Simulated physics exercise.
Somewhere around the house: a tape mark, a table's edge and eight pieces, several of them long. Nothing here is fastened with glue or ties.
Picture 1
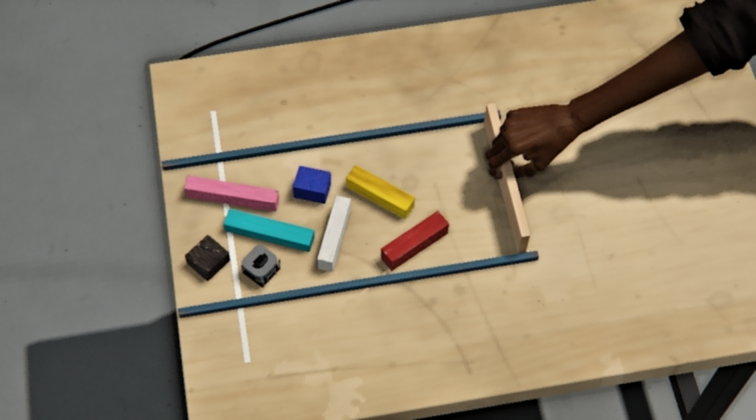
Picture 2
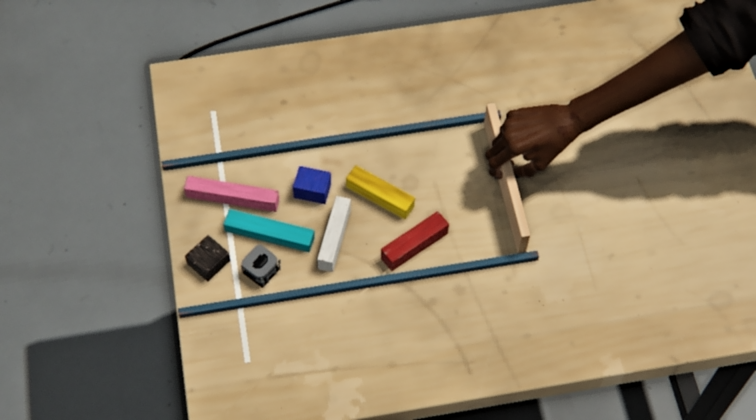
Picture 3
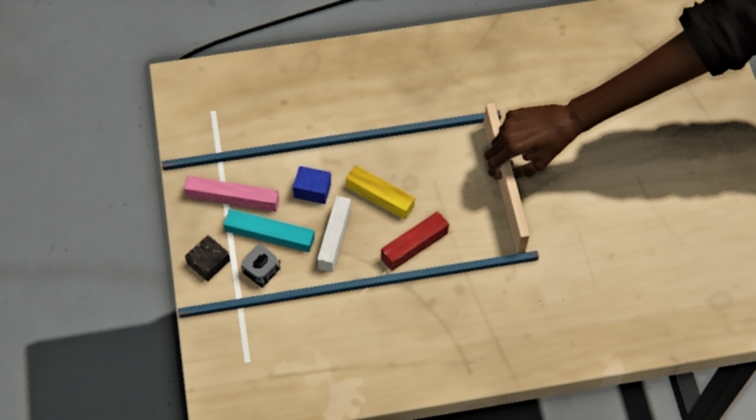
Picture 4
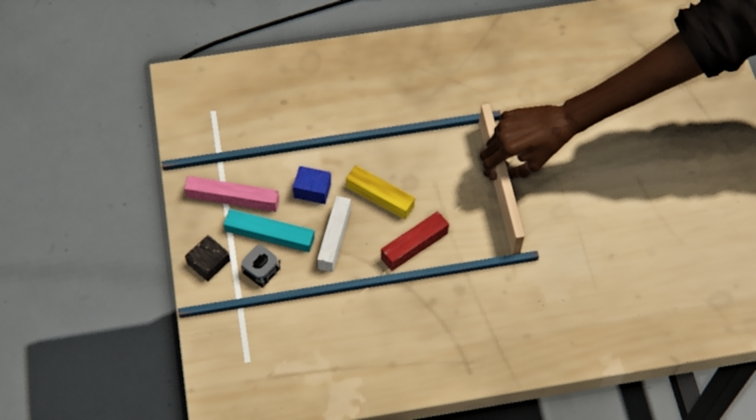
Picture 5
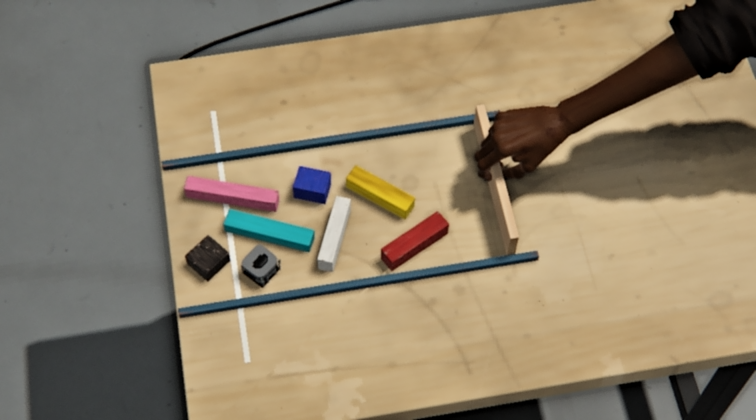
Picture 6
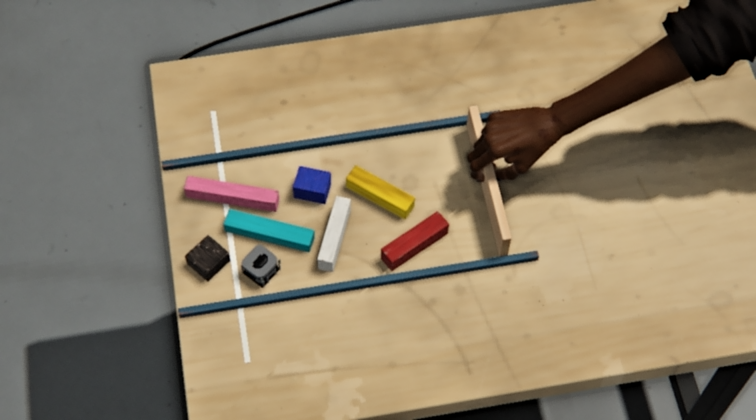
On a wooden table, a hand slides an upright board slightly left toward scattered blocks.
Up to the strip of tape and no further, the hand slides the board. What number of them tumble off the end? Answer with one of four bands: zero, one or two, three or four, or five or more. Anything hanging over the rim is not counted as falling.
Three or four.
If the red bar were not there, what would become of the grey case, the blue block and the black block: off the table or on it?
Well, the grey case is left in place, the blue block is left in place and the black block topples off.
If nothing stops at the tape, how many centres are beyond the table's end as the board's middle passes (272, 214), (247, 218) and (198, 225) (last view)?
Respectively 0, 4 and 6.
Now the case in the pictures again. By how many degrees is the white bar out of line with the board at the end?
It measures close to 35 degrees.
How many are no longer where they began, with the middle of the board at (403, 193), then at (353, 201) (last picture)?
First 2, then 5.
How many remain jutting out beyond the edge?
Overhanging ones - 2.
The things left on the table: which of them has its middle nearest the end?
The one out in front is the white bar.
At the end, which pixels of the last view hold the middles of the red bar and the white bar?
Middles: Around (199, 272) and around (185, 249).
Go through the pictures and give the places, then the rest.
The first picture shows black block (208, 258); pink bar (232, 194); grey case (261, 266); board (506, 177); tape (230, 230).
The second picture shows pink bar (232, 194); board (506, 177).
The third picture shows grey case (261, 266); blue block (312, 185).
The fourth picture shows black block (208, 258); yellow stick (380, 192).
The fifth picture shows pink bar (232, 194); white bar (335, 234).
The sixth picture shows black block (208, 258); pink bar (232, 194); grey case (261, 266); board (488, 180); tape (230, 230).
Early on, none off yet; black block at rest near (208, 258); pink bar at rest near (232, 194); grey case at rest near (261, 266).
Finally, the number that fall off is three or four; lost, turquoise stick, grey case, pink bar and black block.
